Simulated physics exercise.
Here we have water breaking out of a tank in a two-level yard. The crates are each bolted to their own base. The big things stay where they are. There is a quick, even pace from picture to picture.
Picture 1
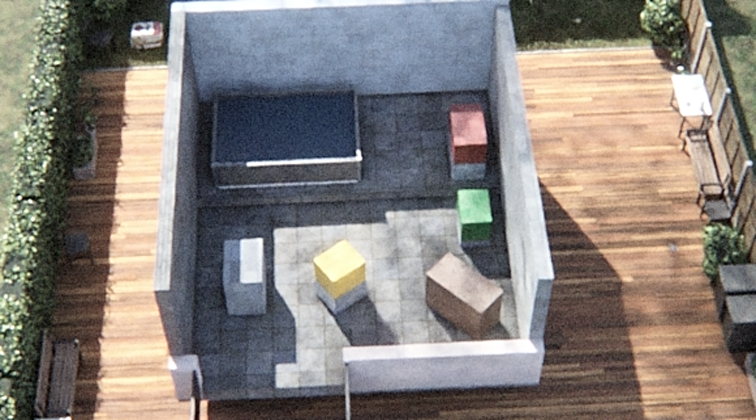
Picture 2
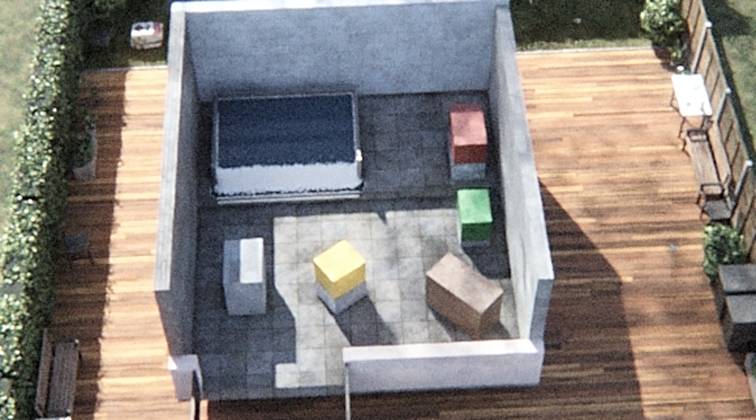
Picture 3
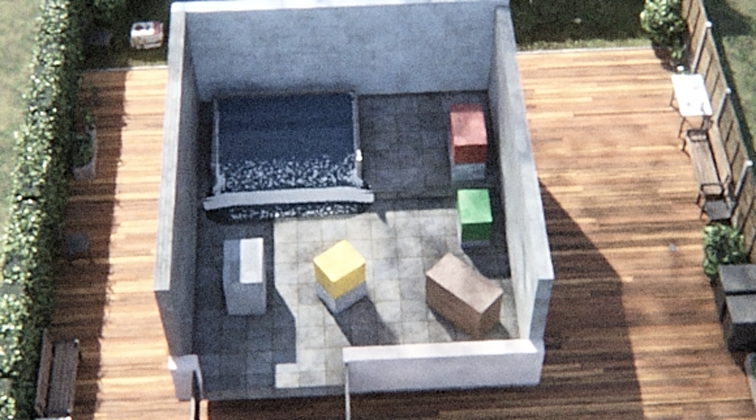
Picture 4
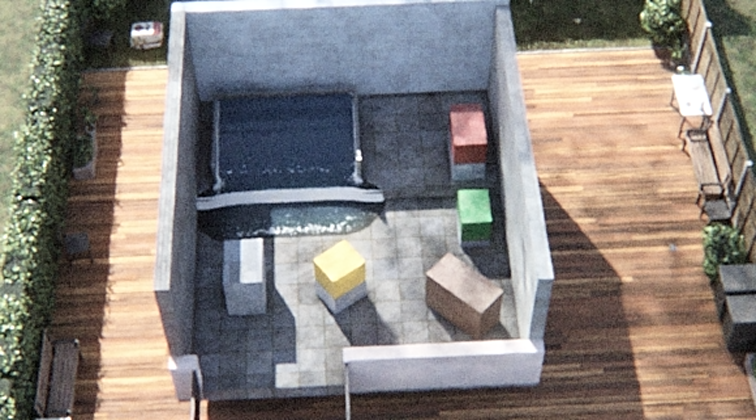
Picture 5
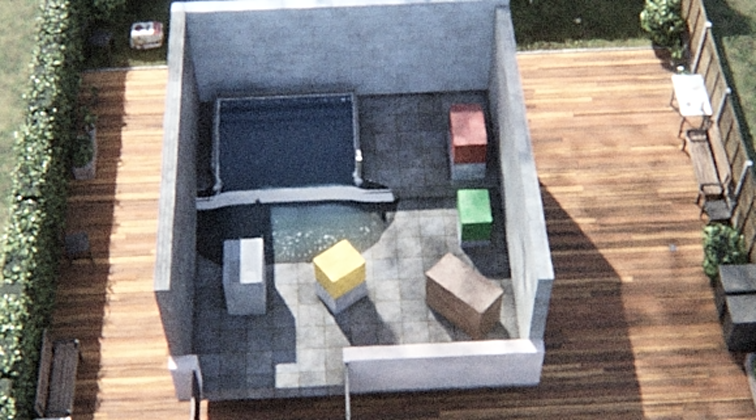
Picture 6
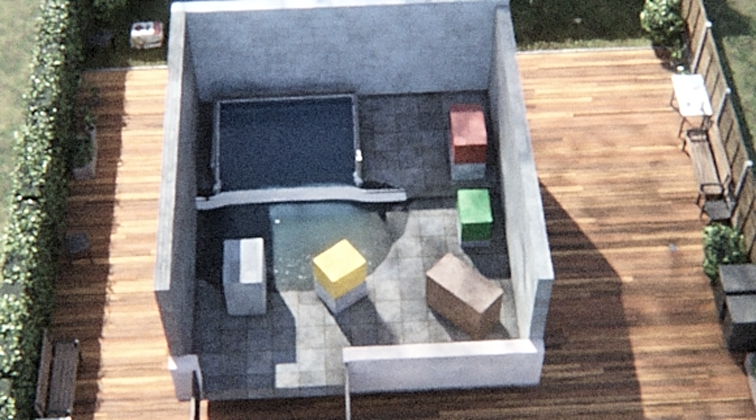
Dark water sits in a tank at the back left of a walled, paved yard, then breaks out along its front edge in a pale, foamy band. It pours onto the lower paving and spreads forward and right, around the pale block and up to the yellow-topped one, while the blocks stay put.
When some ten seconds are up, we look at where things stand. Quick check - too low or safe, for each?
Green crate safe; yellow crate safe; red crate safe.
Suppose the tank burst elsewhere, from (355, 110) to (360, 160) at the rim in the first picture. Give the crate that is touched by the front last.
That would be the one in yellow.
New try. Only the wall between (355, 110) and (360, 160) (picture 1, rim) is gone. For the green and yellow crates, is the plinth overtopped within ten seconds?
Green gets drenched; yellow stays untouched.
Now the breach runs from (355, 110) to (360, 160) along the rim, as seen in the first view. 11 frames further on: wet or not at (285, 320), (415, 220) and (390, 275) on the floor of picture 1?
The first point is unwetted, the second swamped, the third unwetted.
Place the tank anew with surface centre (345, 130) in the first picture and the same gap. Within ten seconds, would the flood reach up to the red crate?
I reckon the red crate is unharmed.
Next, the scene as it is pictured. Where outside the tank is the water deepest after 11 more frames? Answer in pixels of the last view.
Roughly at pixel (327, 284).
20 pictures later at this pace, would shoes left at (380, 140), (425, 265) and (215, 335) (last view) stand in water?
Point one left clear, point two sodden, point three sodden.
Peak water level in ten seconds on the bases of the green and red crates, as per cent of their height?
Roughly 80 and 0 per cent respectively.
A moment on, water covers 40 % of the floor; the green crate not reached, the yellow crate water round its plinth, the red crate not reached.
Next, water covers 60 % of the floor; the green crate water round its plinth, the yellow crate water round its plinth, the red crate not reached.
Then, water covers 65 % of the floor; the green crate water round its plinth, the yellow crate water round its plinth, the red crate not reached.
Later, water covers 75 % of the floor; the green crate water round its plinth, the yellow crate water round its plinth, the red crate not reached.
In the end, water covers 75 % of the floor; the green crate stayed above the water, the yellow crate stayed above the water, the red crate stayed above the water.
